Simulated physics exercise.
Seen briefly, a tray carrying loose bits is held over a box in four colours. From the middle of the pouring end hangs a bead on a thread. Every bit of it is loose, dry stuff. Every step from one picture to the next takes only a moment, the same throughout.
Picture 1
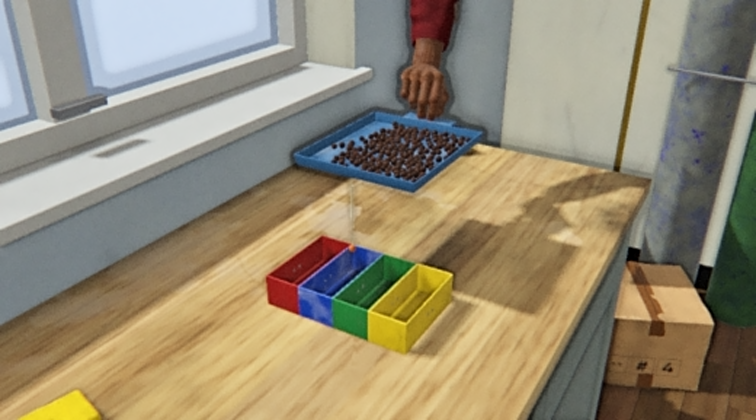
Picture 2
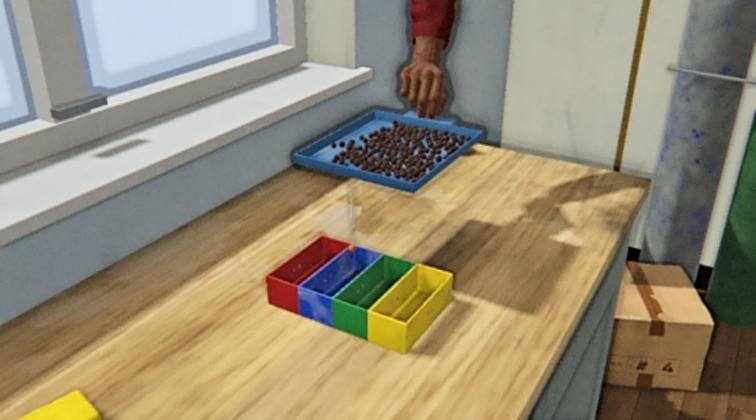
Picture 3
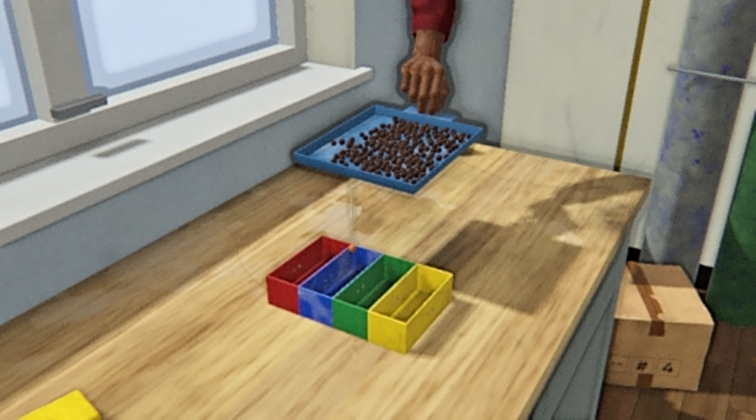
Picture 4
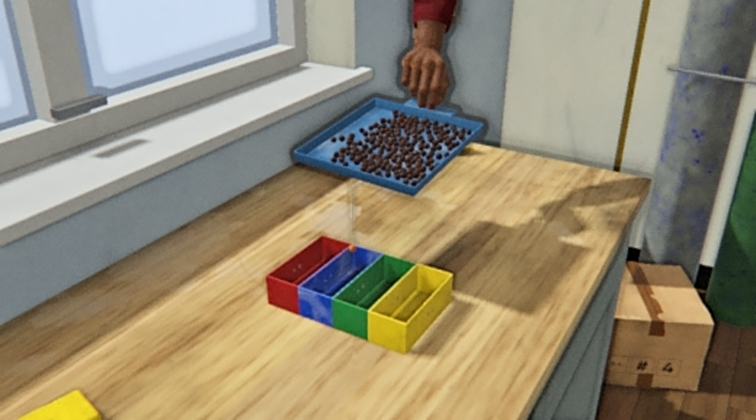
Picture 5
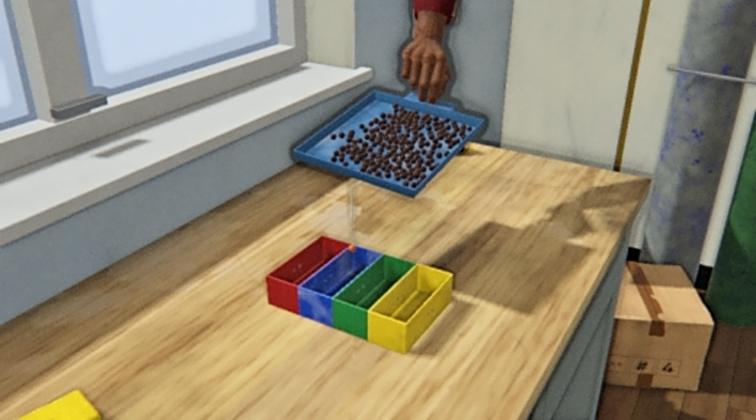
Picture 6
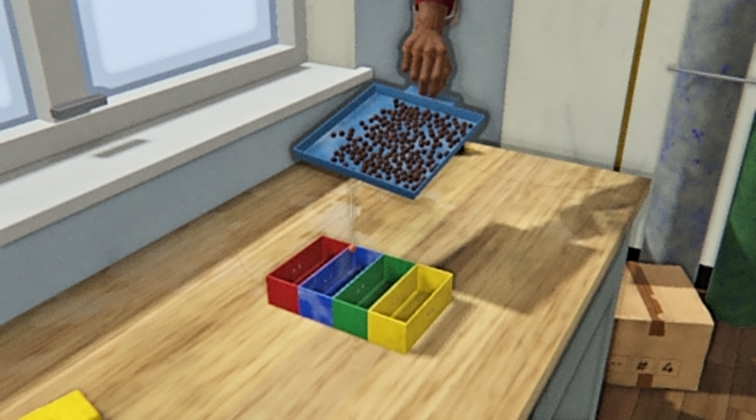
A hand slowly tilts a blue tray of small brown balls slightly downward to the right.
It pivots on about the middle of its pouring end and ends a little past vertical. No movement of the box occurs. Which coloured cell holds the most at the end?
The yellow cell holds the most.
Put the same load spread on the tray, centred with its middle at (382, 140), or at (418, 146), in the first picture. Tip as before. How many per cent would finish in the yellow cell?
First about 60, then 50 per cent.
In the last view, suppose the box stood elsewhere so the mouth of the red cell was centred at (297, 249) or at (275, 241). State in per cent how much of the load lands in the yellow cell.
Roughly 70 per cent, then roughly 10 per cent.
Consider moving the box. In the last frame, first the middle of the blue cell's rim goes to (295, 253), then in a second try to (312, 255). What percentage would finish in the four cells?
10 per cent, then 30 per cent.
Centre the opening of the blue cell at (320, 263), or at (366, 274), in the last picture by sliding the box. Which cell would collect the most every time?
The yellow cell; green.
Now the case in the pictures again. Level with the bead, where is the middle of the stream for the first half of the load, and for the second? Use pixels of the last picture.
The first part at (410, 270); the rest at (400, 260).
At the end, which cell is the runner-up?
Runner-up - that green cell.
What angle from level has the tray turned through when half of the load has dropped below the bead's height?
Approx. reading: About 85°.
Shortly afterwards, tray tipped steeply; the whole lot on the tray.
Next, tray tipped right over; a little on the tray; near half in the yellow cell; near a third in the green cell; a little falling or outside the box.
Some moments later, tray tipped past a quarter turn; near half in the yellow cell; near a third in the green cell; only a few in the blue cell; only a few falling or outside the box.
In the end, tray tipped past a quarter turn; near half in the yellow cell; near a third in the green cell; only a few in the blue cell; none at all in the red cell; only a few outside the box.
